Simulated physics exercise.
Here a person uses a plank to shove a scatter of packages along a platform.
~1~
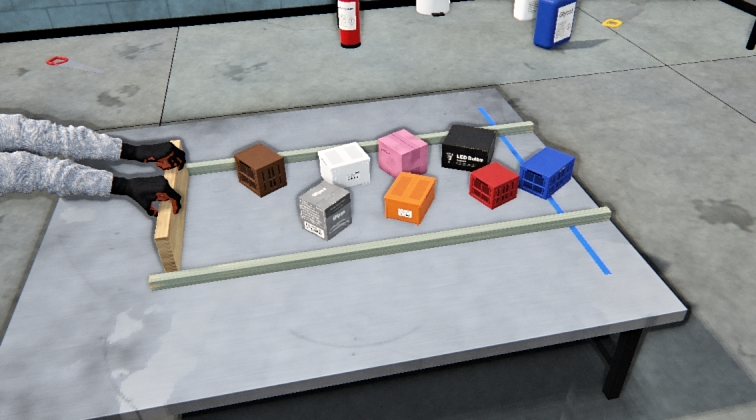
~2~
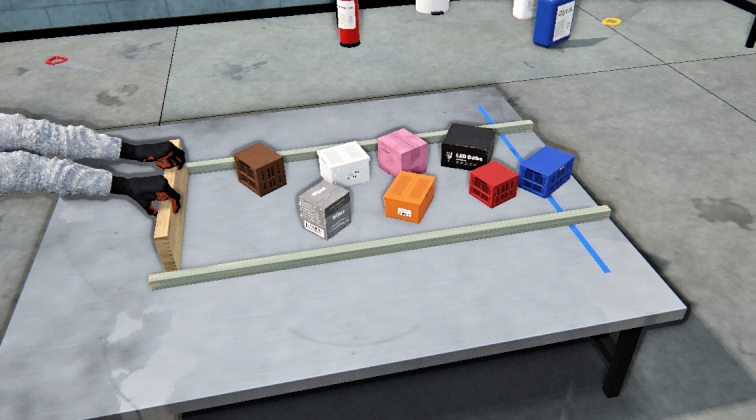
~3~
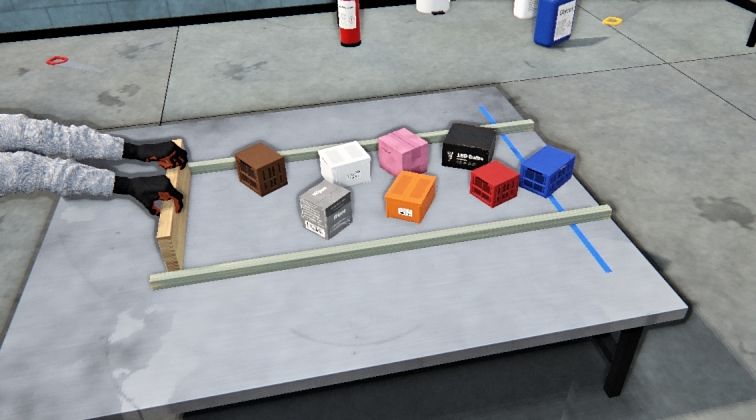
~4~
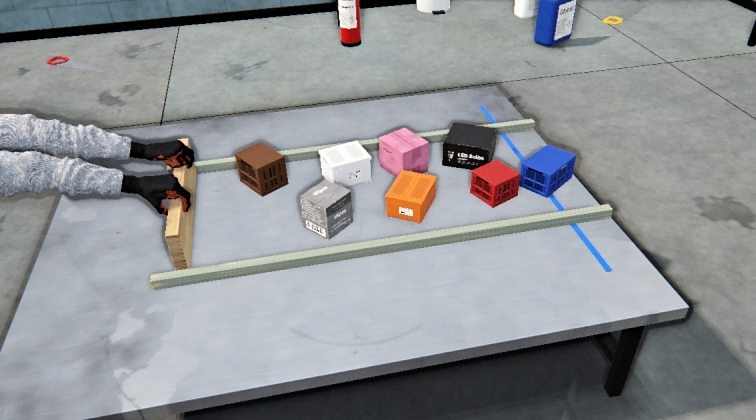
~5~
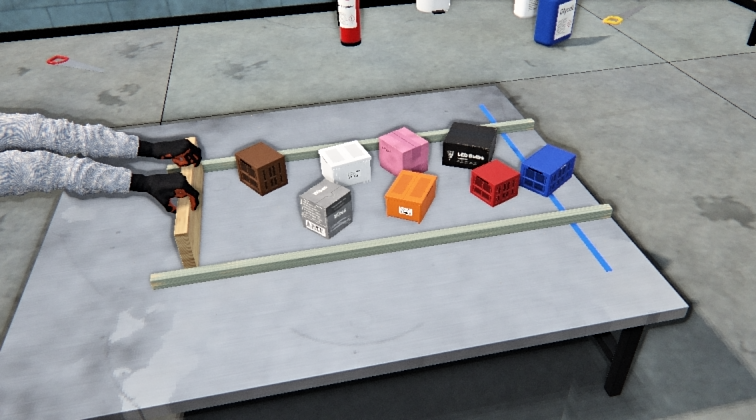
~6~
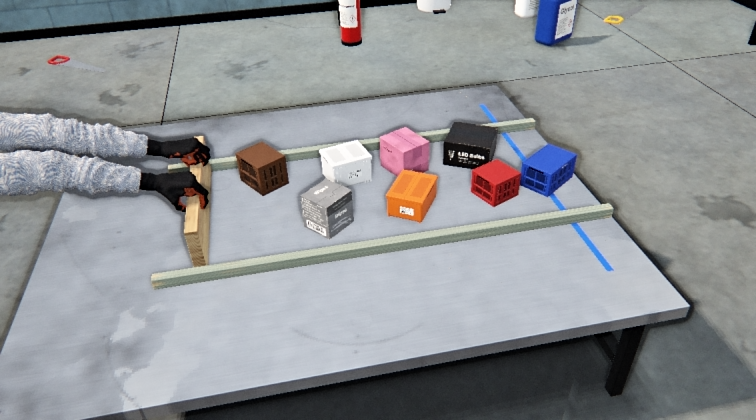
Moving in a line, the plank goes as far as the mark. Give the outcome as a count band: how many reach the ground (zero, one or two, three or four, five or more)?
Five or more reach the ground.
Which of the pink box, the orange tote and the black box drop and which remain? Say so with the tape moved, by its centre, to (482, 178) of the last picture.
Outcome - pink box: It is not there; orange tote: It stays up there; black box: It is not there.
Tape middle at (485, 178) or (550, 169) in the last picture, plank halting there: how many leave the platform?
So it's 3 the first time and 6 the second time.
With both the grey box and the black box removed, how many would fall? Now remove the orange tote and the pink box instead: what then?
You'd count 4 the first time and 3 the second time.
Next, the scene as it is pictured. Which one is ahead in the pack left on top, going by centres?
It's the orange tote.
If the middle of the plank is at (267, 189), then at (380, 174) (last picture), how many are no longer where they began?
First 1, then 6.
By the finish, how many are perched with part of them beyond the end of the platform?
1 overhanging.
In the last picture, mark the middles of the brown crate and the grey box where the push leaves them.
(535, 136) and (577, 182).
Early on, none off yet; blue crate at rest near (548, 170); red crate at rest near (495, 183); black box at rest near (471, 146).
A while later, none off yet; blue crate at rest near (548, 170); red crate at rest near (495, 183); black box travelled about its own width near (507, 137).
Further along, one off so far; blue crate leaning well over near (591, 168); red crate travelled well along near (545, 160); black box in the air near (573, 177).
Finally, the number that fall off is five or more; lost, white tote, pink box, black box, red crate and blue crate.
